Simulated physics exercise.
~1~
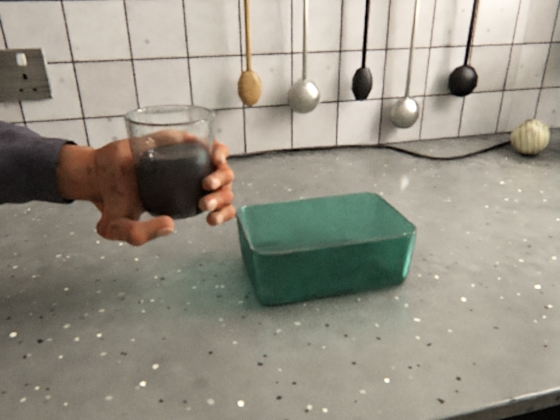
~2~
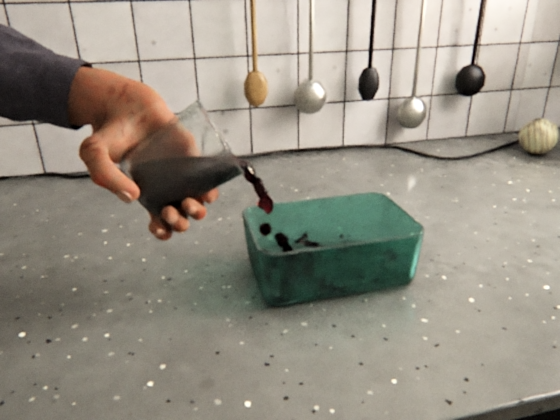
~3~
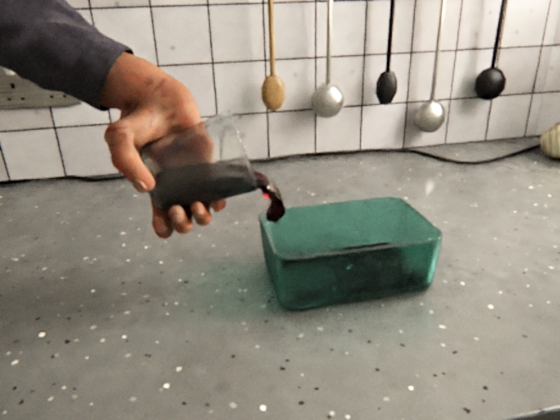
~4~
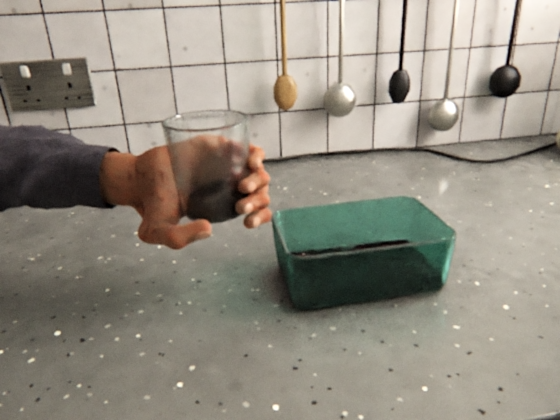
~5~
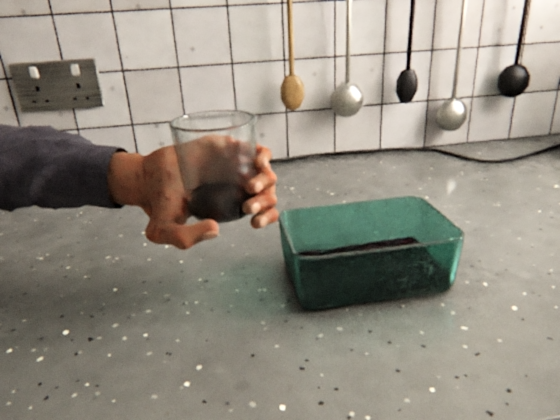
A hand held a glass tumbler of dark wine above an empty green oblong tub on a speckled grey worktop, tipped it to the right and poured some in, then brought it upright again with some wine still in the glass.
